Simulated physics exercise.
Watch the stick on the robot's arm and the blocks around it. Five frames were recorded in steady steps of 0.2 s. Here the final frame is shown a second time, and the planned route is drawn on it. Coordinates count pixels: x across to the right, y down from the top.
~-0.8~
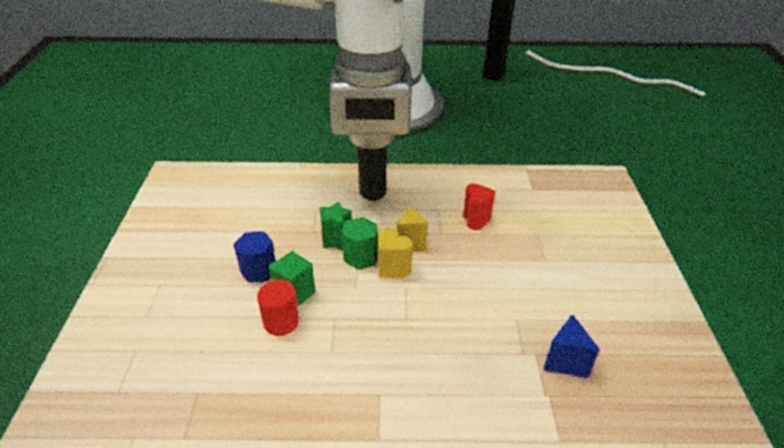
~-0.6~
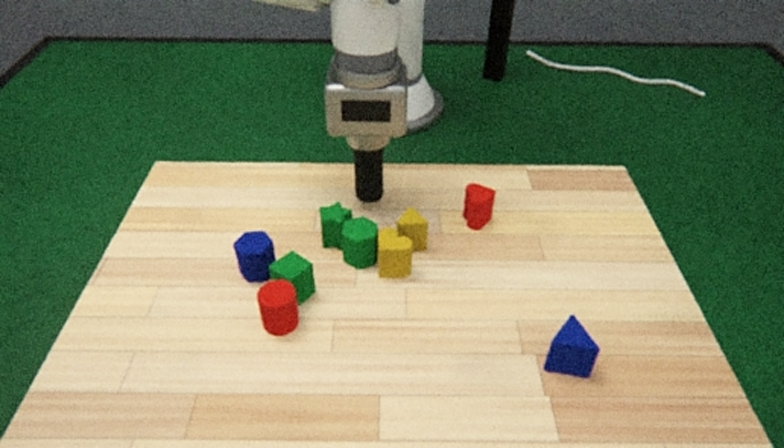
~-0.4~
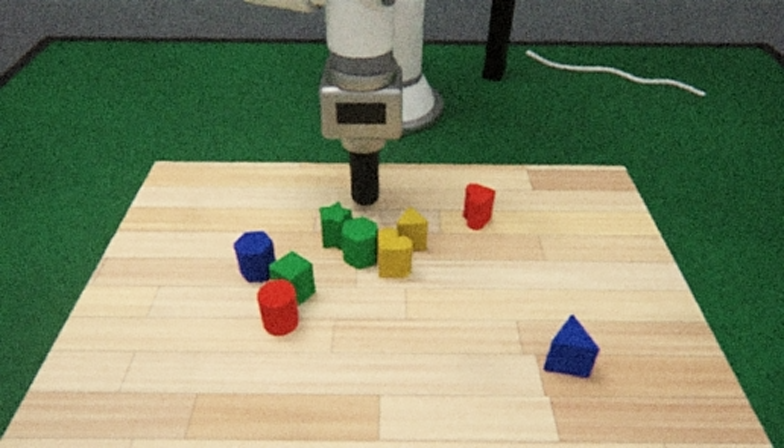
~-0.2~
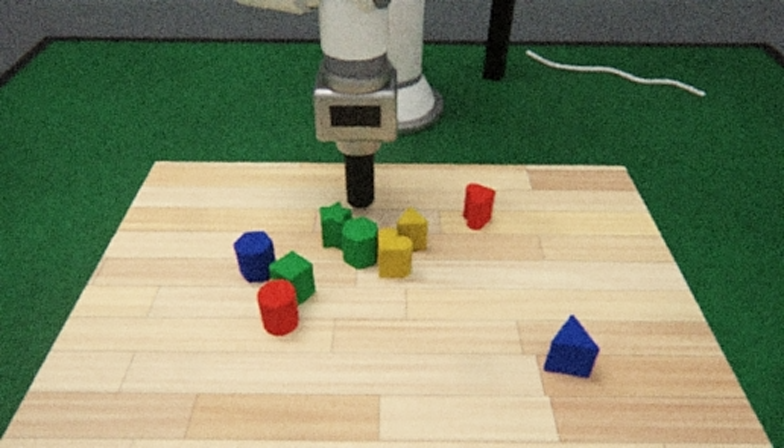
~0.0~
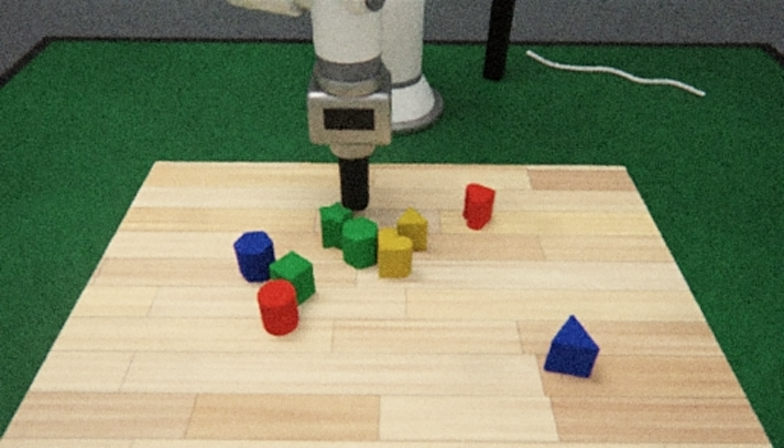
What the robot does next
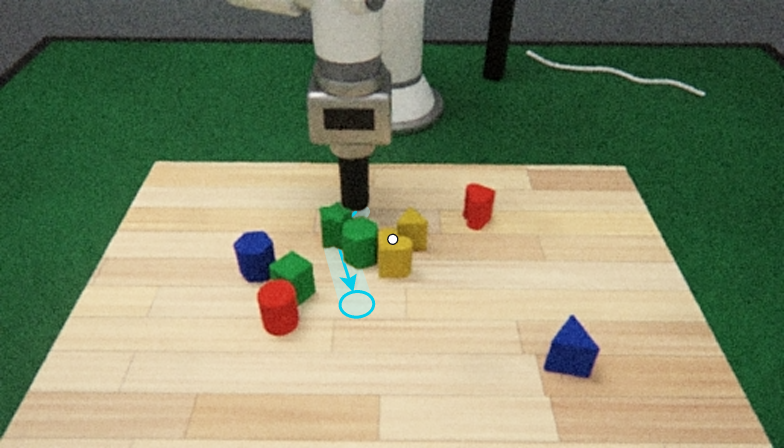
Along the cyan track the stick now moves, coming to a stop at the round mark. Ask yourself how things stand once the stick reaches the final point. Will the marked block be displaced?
Yes.
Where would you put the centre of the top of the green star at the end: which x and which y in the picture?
It sits at (318, 254).
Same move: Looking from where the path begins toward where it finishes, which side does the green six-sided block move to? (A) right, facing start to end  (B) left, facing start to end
(B)
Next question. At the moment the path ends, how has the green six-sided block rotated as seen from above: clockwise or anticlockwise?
Counterclockwise rotation.
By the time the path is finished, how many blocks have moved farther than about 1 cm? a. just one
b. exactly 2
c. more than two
My pick is c.
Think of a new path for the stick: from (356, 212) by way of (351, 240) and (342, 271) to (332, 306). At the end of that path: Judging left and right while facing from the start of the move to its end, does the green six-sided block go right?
Going by the path, no.
The line goes from (356, 212) by way of (339, 238) and (346, 269) to (357, 304); the dot is on the yellow heart-shaped block.
The first path, step by step. One third of the way, stick at (338, 231); green star at (325, 228), turned 25° anticlockwise.
Two thirds of the way, stick at (345, 261); green square piece at (287, 266); green star at (316, 250), turned 15° clockwise; green six-sided block at (378, 245), turned 65° anticlockwise; yellow heart-shaped block at (411, 242).
At the end, stick at (357, 296); green square piece at (286, 266); green star at (318, 254), turned 50° clockwise; green six-sided block at (384, 249), turned 80° anticlockwise; yellow heart-shaped block at (415, 241).
